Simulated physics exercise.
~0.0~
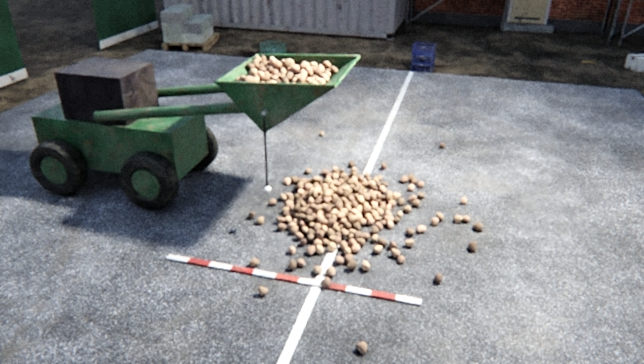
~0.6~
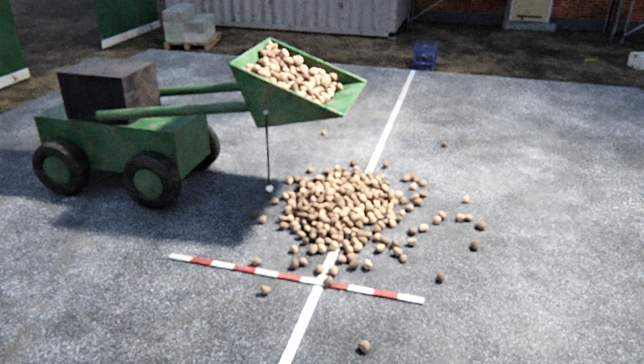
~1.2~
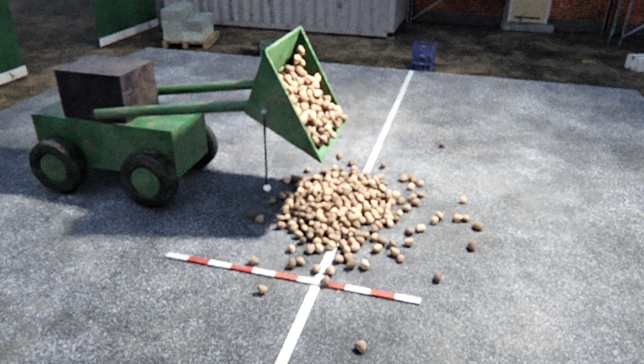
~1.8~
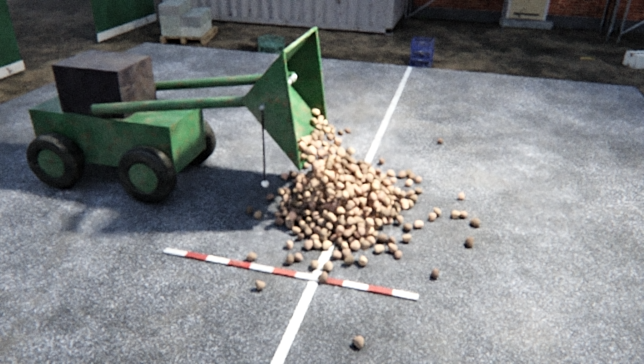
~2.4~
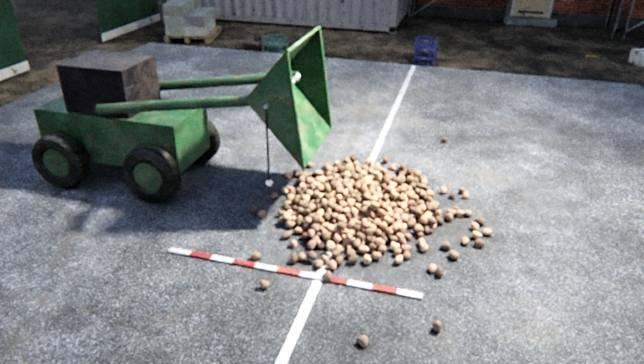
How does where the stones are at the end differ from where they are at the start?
At the start the stones are split between the raised bucket and a smaller pile on the ground. At the end the bucket is empty and they all lie on the ground, most of them in one larger heap across the white line.
The clip opens on a green four-wheeled loader holding a bucket full of brownish stones above grey ground, where a similar pile already lies across a painted white line. The bucket starts to tip forward to the right, with the stones still heaped inside. It tilts more steeply, and the load slumps towards its lower lip. Then the stones pour out onto the pile, leaving the bucket almost empty. At the end the empty bucket stays tipped down, and a larger, wider heap lies on both sides of the line, with a few stones scattered around it.
